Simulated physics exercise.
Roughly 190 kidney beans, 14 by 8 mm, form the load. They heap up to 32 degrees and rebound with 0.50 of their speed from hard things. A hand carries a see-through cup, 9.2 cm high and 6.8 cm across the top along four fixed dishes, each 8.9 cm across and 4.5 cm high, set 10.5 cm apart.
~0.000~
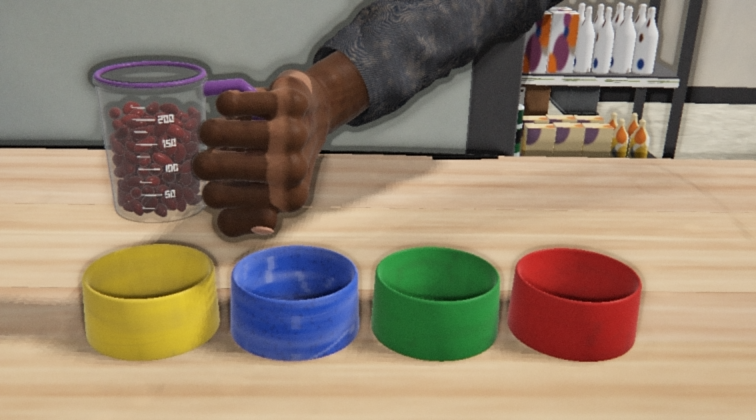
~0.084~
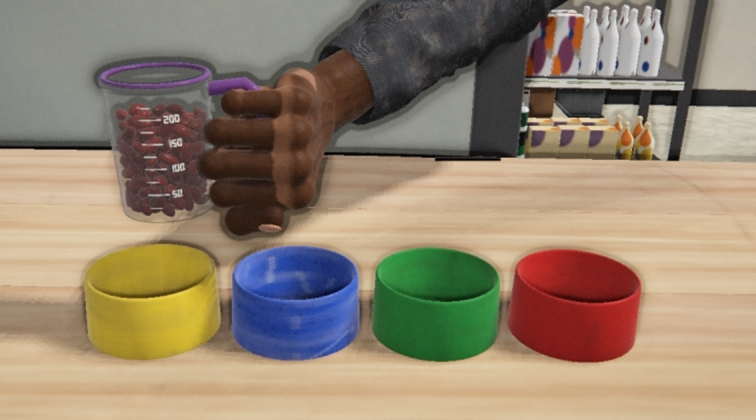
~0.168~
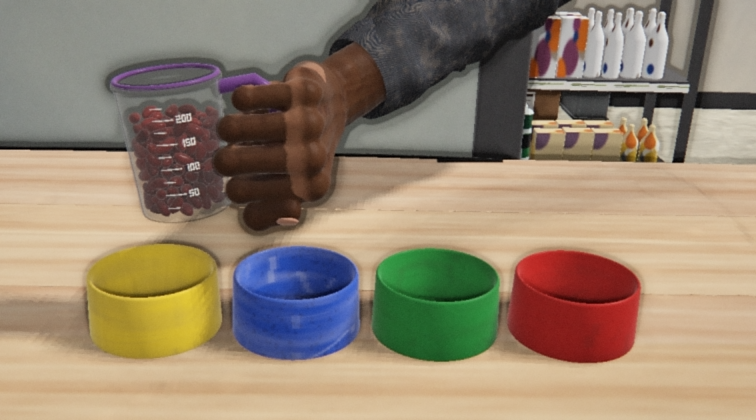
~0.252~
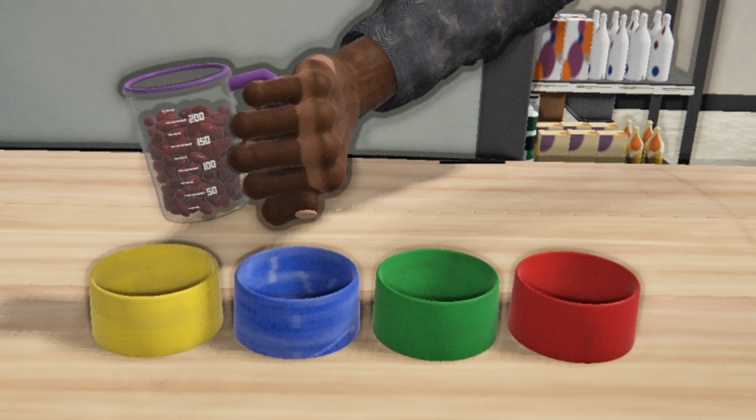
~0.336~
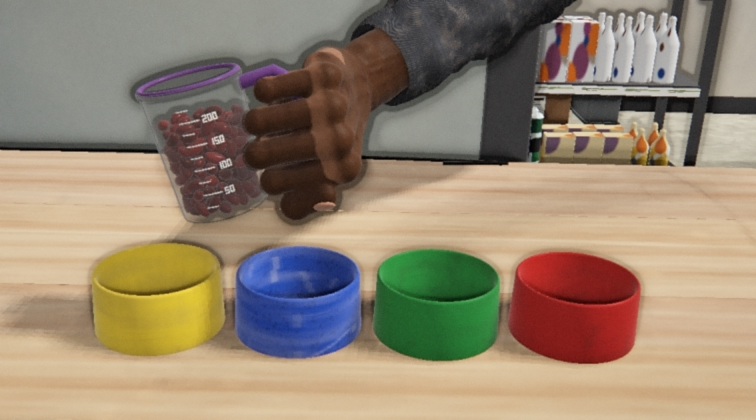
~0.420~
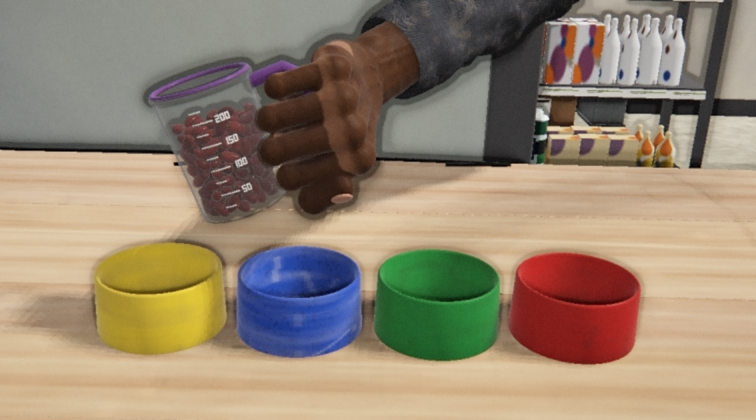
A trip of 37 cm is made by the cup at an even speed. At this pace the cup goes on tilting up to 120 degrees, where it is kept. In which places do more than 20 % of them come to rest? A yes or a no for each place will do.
Red - no; blue - no; green - yes; yellow - no; counter - no.
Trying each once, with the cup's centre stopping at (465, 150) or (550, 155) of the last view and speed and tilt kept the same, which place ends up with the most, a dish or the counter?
Most goes to: Counter, then green.
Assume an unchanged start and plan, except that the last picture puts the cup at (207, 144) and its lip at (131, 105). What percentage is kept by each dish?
It'd finish with red at 0, blue at 100, green at 0 and yellow at 0.
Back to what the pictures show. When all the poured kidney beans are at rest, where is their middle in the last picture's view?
Somewhere around (446, 302) in the final frame.
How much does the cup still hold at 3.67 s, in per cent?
Estimate: Around 0 % of the load.
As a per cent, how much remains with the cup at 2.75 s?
Around 0 percent.
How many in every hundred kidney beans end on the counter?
I'd put it near 5 per cent.
After 1.82 s, tilt 86 degrees; cup holds 100 %.
After 2.75 s, tilt 120 degrees; cup holds 0 %, green 95 %.
After 3.67 s, tilt 120 degrees; cup holds 0 %, green 95 %.
In the end, at 4.0 s, red 0 %, blue 0 %, green 95 %, yellow 0 %, counter 5 %.
